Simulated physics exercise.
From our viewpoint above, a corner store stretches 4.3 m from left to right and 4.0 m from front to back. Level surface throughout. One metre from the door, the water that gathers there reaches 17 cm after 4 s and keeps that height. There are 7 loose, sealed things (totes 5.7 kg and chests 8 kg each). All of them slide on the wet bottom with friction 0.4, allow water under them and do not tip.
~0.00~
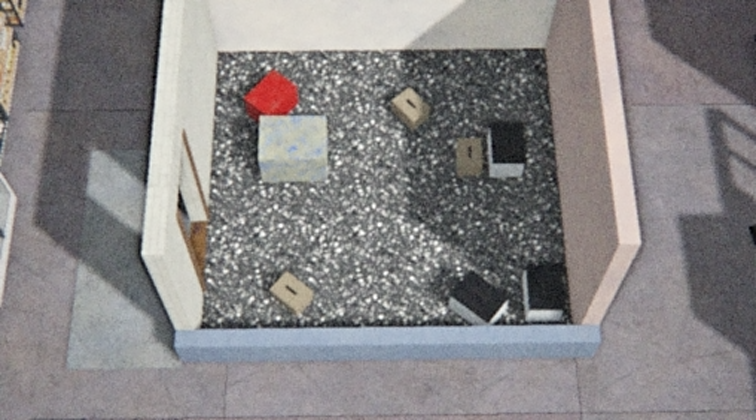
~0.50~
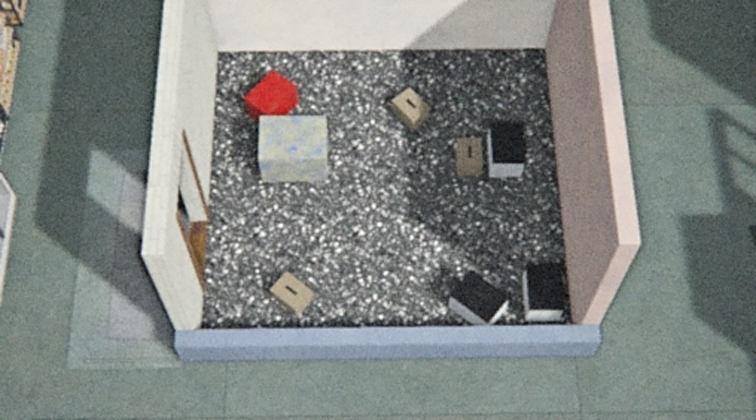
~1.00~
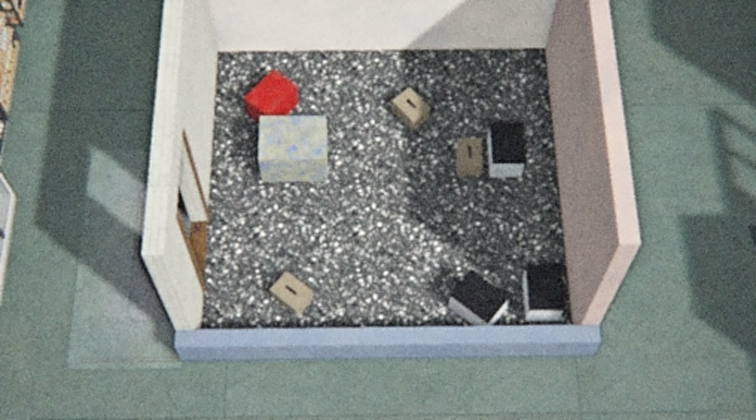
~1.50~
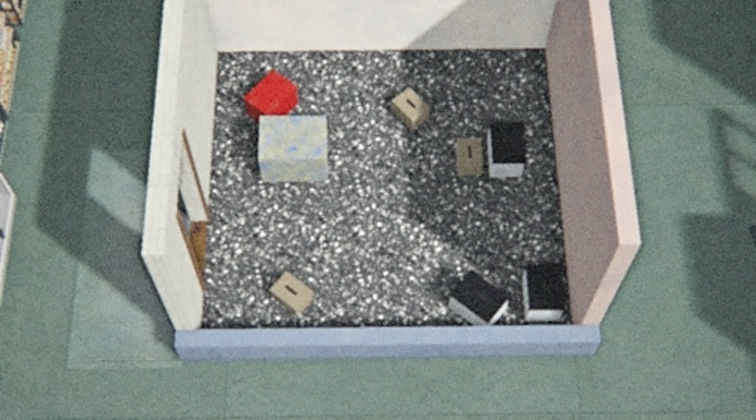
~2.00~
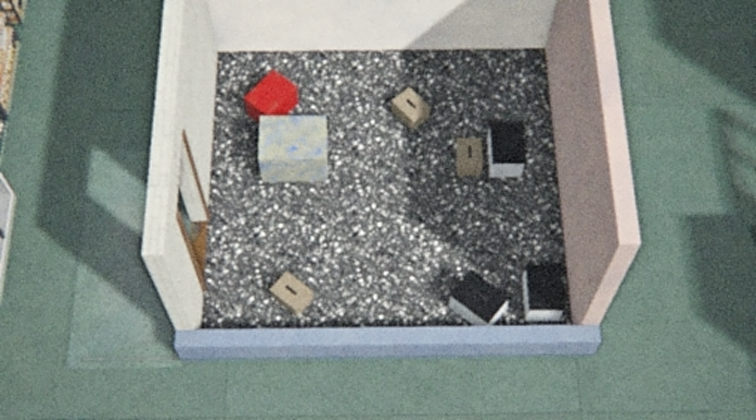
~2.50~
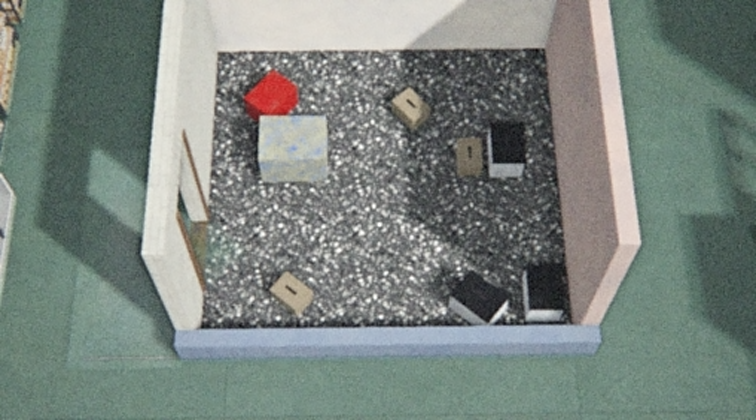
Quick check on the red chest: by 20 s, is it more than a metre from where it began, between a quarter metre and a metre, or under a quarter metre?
More than a metre.
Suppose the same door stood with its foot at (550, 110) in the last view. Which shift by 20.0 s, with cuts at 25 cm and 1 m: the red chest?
You'd see the red chest wander off a long way.
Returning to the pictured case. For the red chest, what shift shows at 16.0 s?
Displacement near 50 cm.
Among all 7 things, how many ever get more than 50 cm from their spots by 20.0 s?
I count 7 of them.
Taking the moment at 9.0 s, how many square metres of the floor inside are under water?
Flooded: Near 14 m2.
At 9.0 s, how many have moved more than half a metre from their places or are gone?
2 in all.
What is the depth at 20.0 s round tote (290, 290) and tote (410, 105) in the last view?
Around 8 cm and 6 cm.
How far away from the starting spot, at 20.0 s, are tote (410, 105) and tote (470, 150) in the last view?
They sit 100 cm and 300 cm away, in the order given.
After 4.0 s the red chest is near (270, 92), 0.0 m from its start, aground; 0 afloat.
After 9.0 s the red chest is near (270, 92), 0.0 m from its start, aground; 3 afloat.
After 16.0 s the red chest is near (239, 110), 0.5 m from its start, afloat; 6 afloat.
After 20.0 s the red chest is near (392, 205), 2.2 m from its start, afloat; 7 afloat.
